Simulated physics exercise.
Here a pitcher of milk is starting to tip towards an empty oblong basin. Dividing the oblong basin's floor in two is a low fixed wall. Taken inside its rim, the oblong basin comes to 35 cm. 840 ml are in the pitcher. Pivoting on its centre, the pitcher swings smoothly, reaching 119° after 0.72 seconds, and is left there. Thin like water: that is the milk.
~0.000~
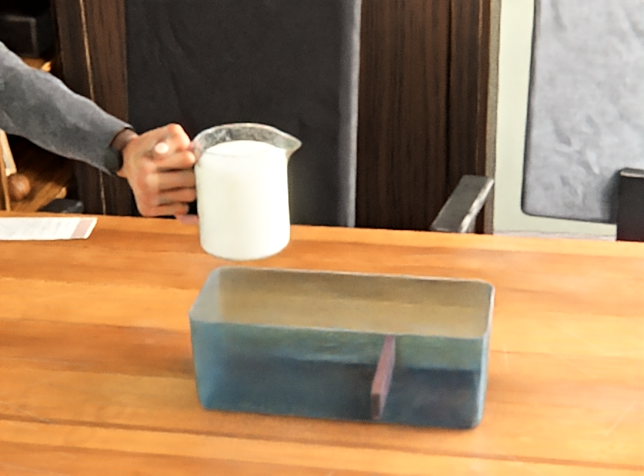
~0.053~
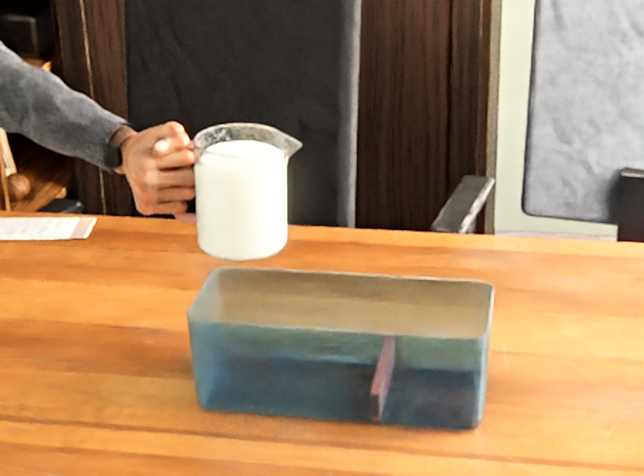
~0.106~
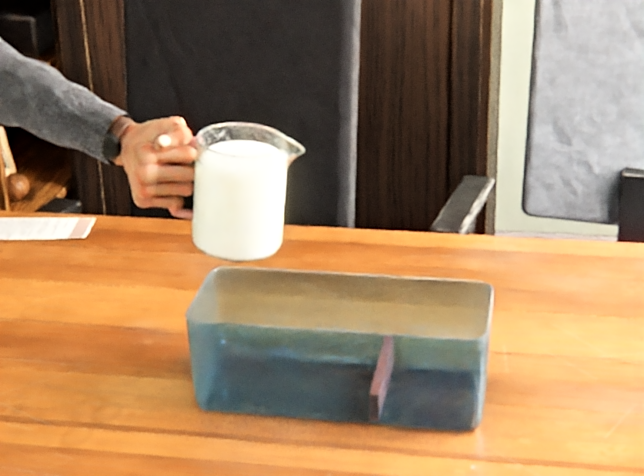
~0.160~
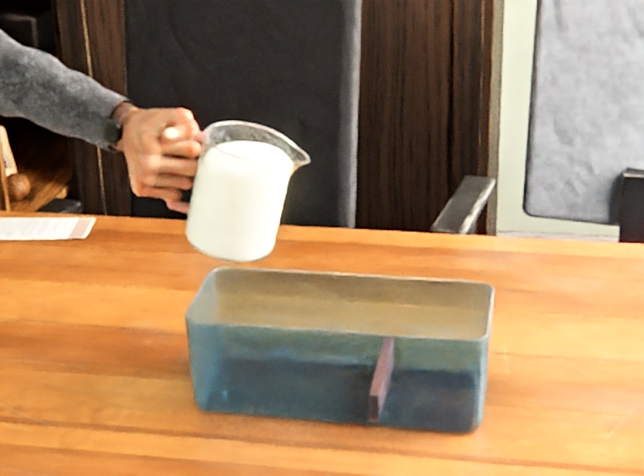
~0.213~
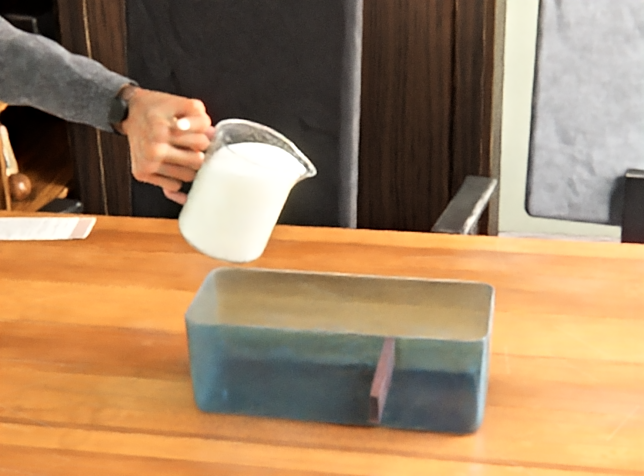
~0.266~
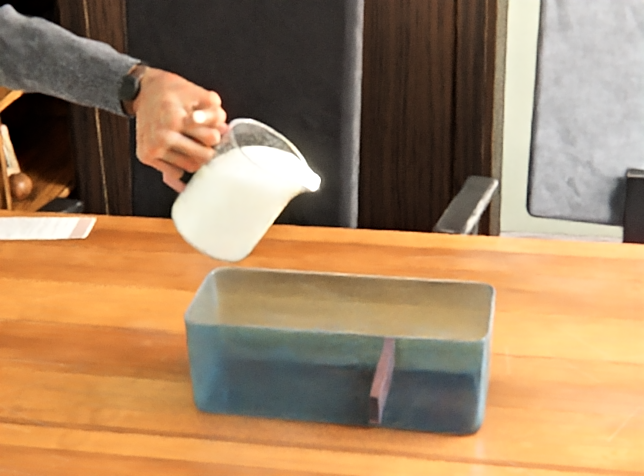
A hand tilts a glass pitcher of milk to the right above an oblong basin.
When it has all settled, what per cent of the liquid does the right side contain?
The right side contains about 15 per cent.
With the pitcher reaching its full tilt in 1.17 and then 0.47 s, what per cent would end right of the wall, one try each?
About 20 %, then about 10 %.
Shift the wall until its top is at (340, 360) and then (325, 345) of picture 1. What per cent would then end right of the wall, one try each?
The first try gives 75 percent and the second 85 percent.
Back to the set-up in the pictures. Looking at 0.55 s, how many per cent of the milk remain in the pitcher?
56 %.
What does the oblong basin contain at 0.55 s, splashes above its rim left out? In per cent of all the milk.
About 22%.
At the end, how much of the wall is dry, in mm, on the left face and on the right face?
14 mm left, 30 mm right.
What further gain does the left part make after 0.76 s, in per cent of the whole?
That works out to roughly 8 per cent of the whole.
After 0.55 s the tilt is 104° and 55 per cent is still to pour, 16 is left of the wall and 6 right of it.
After 0.76 s the tilt is 119° and 9 per cent is still to pour, 72 is left of the wall and 8 right of it.
After 0.98 s the tilt is 119° and 0 per cent is still to pour, 82 is left of the wall and 12 right of it.
After 1.22 s the tilt is 119° and 0 per cent is still to pour, 83 is left of the wall and 13 right of it.
In the end 80 per cent lies left of the wall, 15 right of it and 5 outside.
